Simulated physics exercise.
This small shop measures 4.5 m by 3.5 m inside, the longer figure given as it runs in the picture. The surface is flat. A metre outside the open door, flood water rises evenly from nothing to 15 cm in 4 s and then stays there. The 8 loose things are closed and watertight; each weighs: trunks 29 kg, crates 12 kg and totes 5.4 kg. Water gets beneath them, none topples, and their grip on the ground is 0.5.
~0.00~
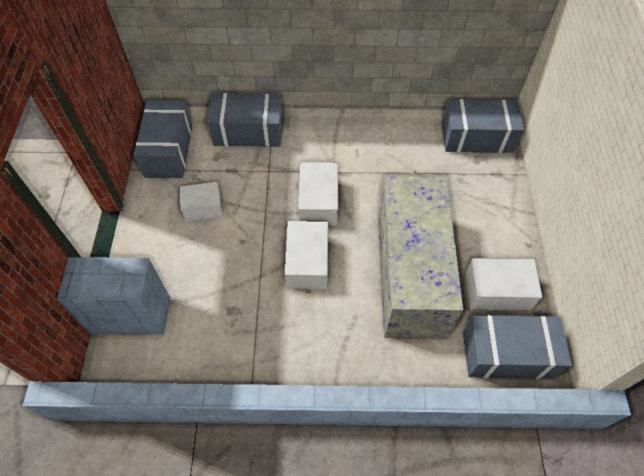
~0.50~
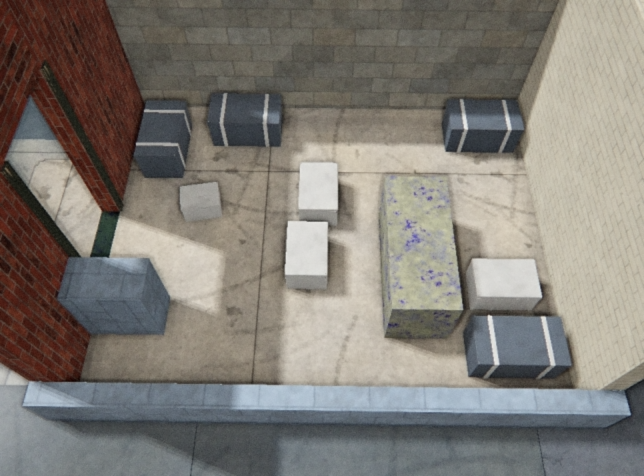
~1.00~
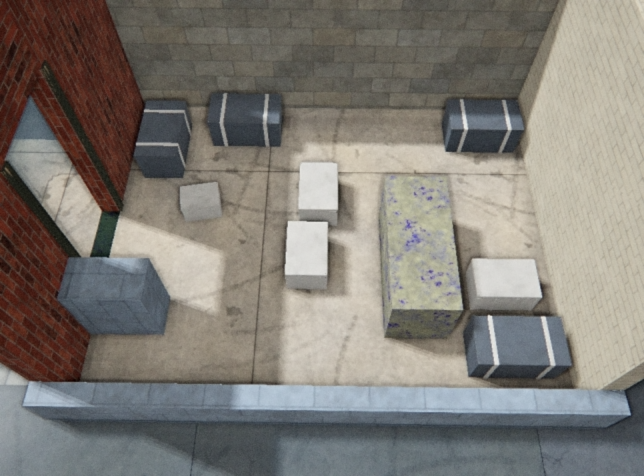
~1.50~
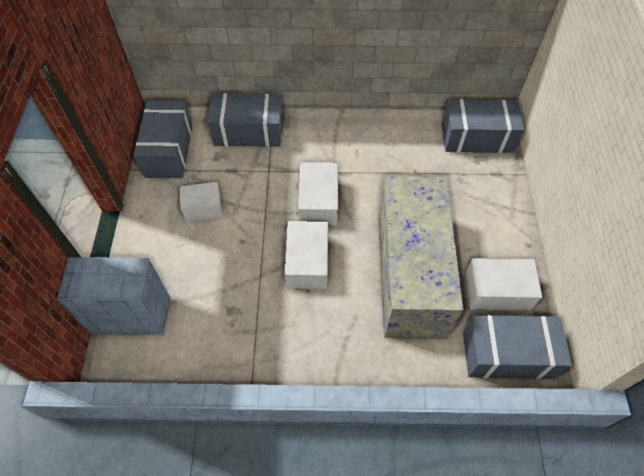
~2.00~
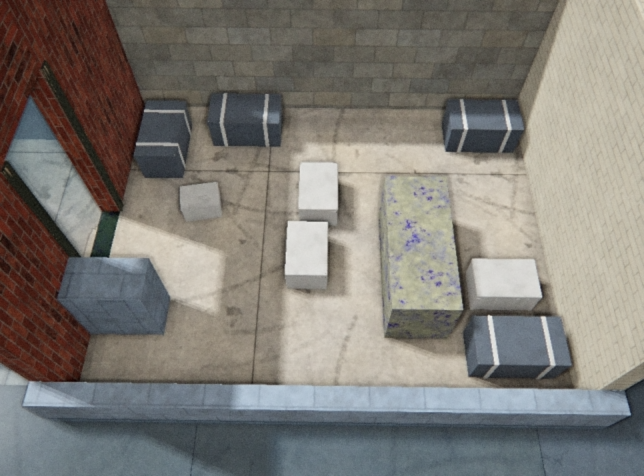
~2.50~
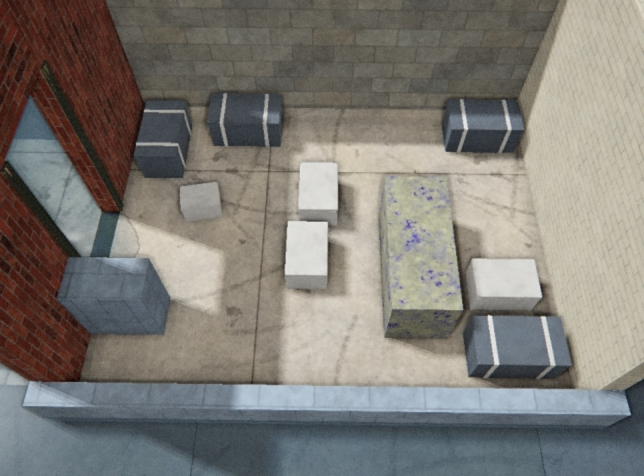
To begin with, dark strapped trunks, pale boxes and a long speckled block stand still on a dry floor between brick and stone walls. The ground outside turns blue-grey as water covers it, then a thin patch edges through the doorway at left, while nothing inside shifts.
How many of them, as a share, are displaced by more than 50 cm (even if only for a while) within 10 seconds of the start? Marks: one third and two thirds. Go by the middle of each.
Share: One to two thirds.
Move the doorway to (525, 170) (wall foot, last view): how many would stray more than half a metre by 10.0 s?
Then 1.
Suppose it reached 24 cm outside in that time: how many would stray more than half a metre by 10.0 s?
Then 3.
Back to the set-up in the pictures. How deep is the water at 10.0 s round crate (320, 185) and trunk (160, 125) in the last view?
About 5 and 3 cm.
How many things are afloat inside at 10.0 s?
At that moment 3.
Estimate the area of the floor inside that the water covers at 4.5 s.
Roughly 3.5 m2.
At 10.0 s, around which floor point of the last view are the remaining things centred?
Near (368, 204).
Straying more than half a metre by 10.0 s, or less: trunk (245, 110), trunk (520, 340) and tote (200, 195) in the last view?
In that order: Short of it, short of it, more.
After 3.5 s 0 of 8 are over 50 cm from their spots; 0 afloat.
After 4.5 s 0 of 8 are over 50 cm from their spots; 0 afloat.
After 7.0 s 2 of 8 are over 50 cm from their spots; 1 afloat.
After 10.0 s 3 of 8 are over 50 cm from their spots, and 3 have been at some point; 3 afloat.
